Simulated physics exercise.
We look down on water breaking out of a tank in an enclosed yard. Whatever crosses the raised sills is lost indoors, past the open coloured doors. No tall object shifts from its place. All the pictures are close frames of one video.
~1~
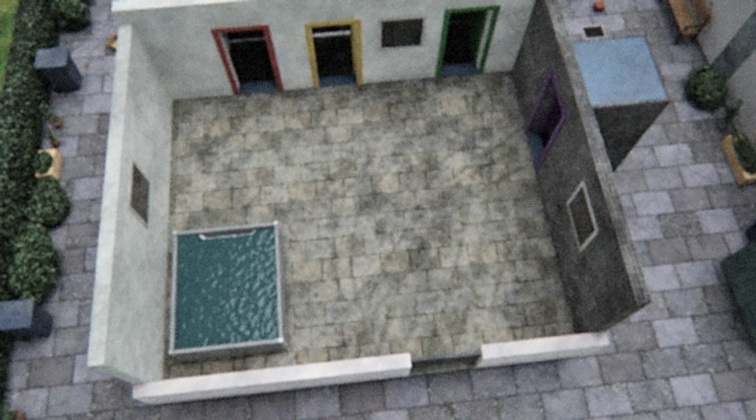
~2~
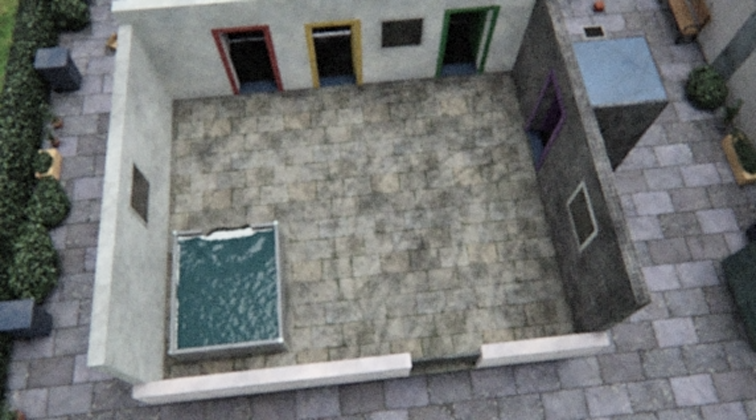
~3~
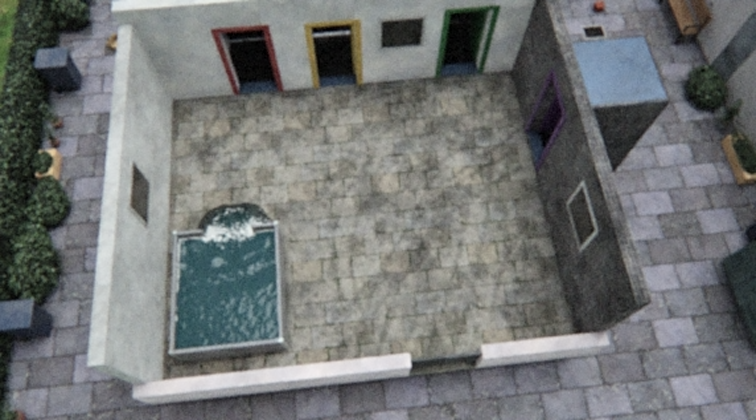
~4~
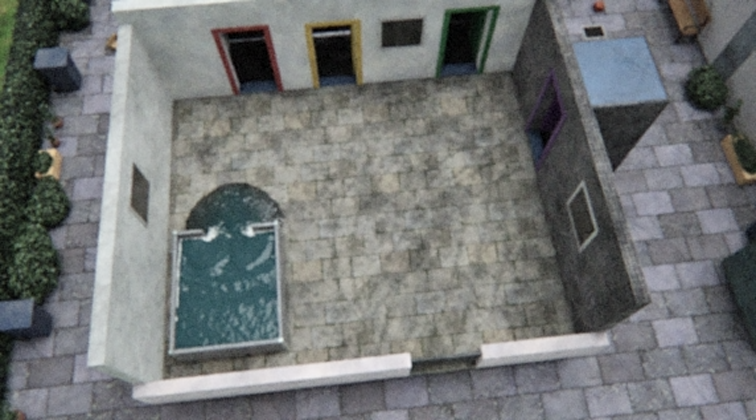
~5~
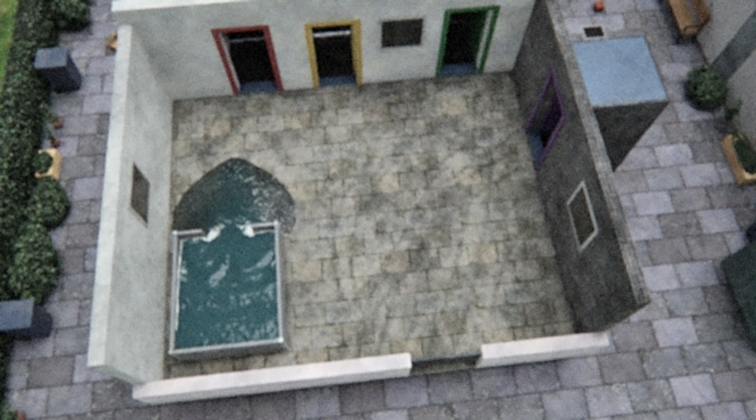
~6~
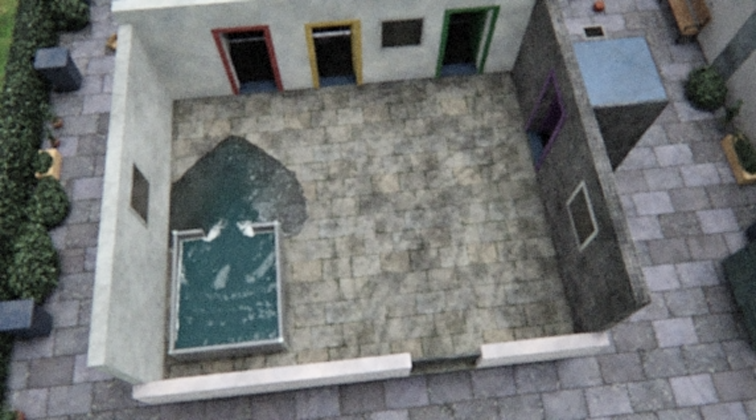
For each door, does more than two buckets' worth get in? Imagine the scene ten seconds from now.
At the end, the purple door does not exceed two buckets; the red door exceeds two buckets; the green door does not exceed two buckets; the yellow door exceeds two buckets.
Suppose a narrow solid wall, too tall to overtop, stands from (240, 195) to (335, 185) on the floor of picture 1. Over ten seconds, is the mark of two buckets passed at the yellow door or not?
Yellow falls short.
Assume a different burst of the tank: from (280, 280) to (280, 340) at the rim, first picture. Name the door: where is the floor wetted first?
It would be the purple door.
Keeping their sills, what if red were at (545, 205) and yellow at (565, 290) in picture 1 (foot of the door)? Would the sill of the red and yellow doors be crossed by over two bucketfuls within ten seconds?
Short version: The red one stays within the limit and the yellow one stays within the limit.
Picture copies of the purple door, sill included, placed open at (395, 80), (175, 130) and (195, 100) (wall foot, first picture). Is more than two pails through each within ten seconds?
The first new doorway comes up short, the second tops it, the third tops it.
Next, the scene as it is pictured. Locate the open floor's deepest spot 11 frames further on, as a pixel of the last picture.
Deepest spot: Around (189, 110).
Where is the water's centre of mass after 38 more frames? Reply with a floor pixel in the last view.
The balance point is around (287, 192).
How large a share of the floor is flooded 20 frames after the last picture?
About 35 per cent.
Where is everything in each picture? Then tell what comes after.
Still water in the water tank at (227, 286), in the first picture.
Water pours out on the water tank's far side and has run to a hidden place, in the second picture.
Water pours out on the water tank's far side and has run to (255, 208), in the third picture.
The front is at (244, 187), out from the gap on the water tank's far side, in the fourth picture.
The front is at (235, 161), out from the gap on the water tank's far side, in the fifth picture.
Water pours out on the water tank's far side and has run to (237, 139), in the sixth picture.
A moment on, water covers 20 % of the floor; the purple door not reached, the red door wet at the sill, nothing in, the green door not reached, the yellow door not reached.
Next, water covers 30 % of the floor; the purple door not reached, the red door over two buckets in, the green door not reached, the yellow door wet at the sill, nothing in.
Then, water covers 35 % of the floor; the purple door not reached, the red door far over two buckets in, the green door wet at the sill, nothing in, the yellow door over two buckets in.
Later, water covers 55 % of the floor; the purple door wet at the sill, nothing in, the red door far over two buckets in, the green door wet at the sill, nothing in, the yellow door over two buckets in.
In the end, water covers 80 % of the floor; the purple door under two buckets in, the red door far over two buckets in, the green door wet at the sill, nothing in, the yellow door over two buckets in.
